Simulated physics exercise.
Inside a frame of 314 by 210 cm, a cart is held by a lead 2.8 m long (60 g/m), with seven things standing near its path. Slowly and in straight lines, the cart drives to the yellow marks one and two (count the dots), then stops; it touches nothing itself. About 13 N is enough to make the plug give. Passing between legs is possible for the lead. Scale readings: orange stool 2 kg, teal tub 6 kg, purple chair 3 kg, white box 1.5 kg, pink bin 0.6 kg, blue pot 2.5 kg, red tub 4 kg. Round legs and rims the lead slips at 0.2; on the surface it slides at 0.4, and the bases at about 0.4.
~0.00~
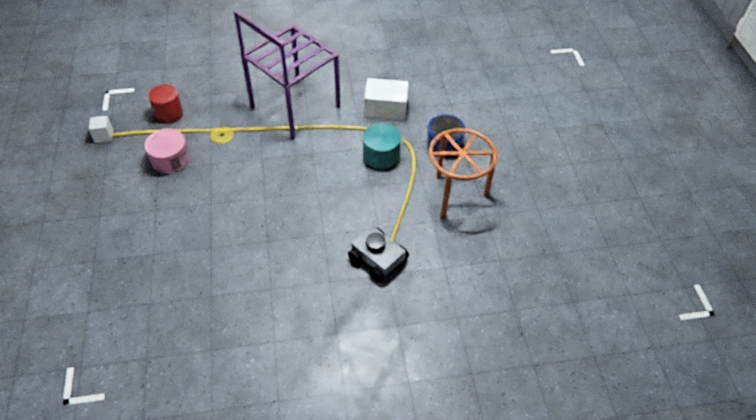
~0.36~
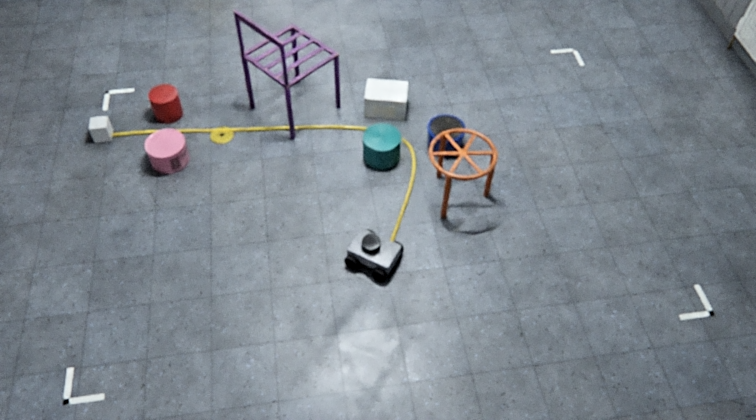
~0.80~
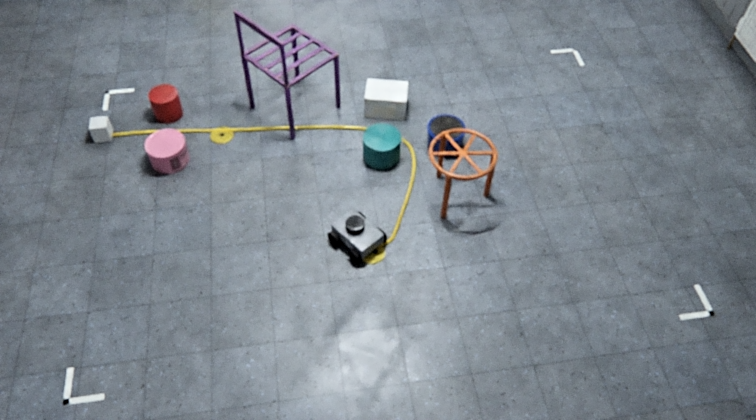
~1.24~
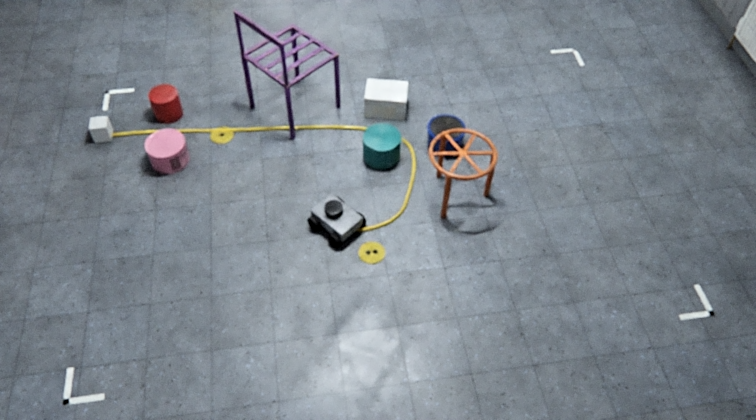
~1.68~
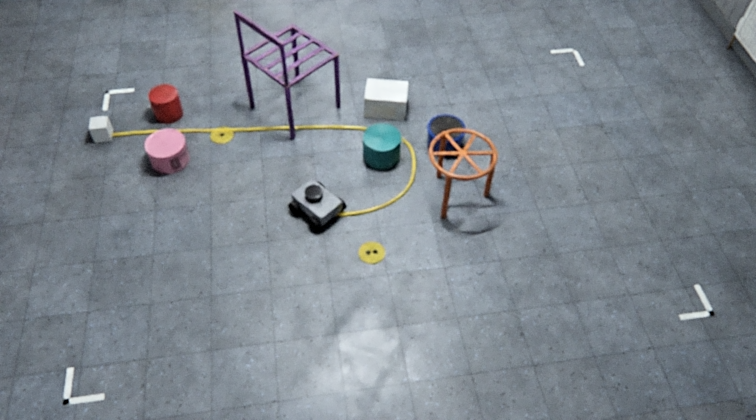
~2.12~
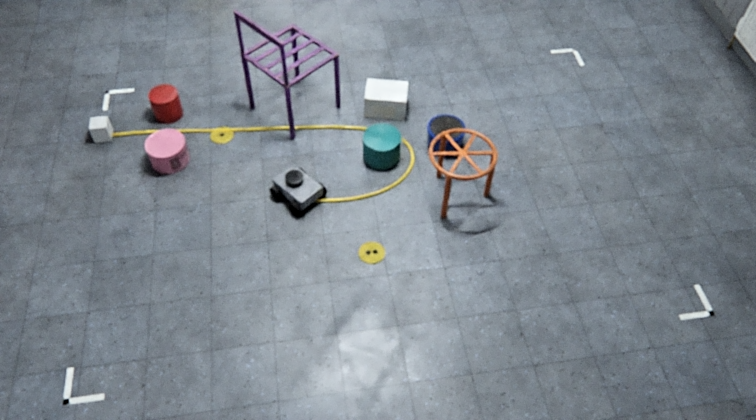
A small black and grey cart on a yellow cord slides slowly up and left across the grey floor.
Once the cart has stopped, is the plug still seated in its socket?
Yes.
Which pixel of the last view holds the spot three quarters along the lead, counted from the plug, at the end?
Near (342, 165).
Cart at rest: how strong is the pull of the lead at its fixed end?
It comes out close to 0 N.
By 3.6 s, cart at (256, 153), 9 N at the fixed end; nothing else has moved.
By 5.1 s, cart at (254, 159), lead slack at the fixed end; teal tub 10 cm off its start.
By 6.5 s, cart at (315, 206), lead slack at the fixed end; teal tub 10 cm off its start at (364, 135).
By 8.0 s, cart at (371, 251), lead slack at the fixed end; teal tub 10 cm off its start.
By 8.4 s, cart at (371, 251), lead slack at the fixed end; teal tub 10 cm off its start at (364, 135).
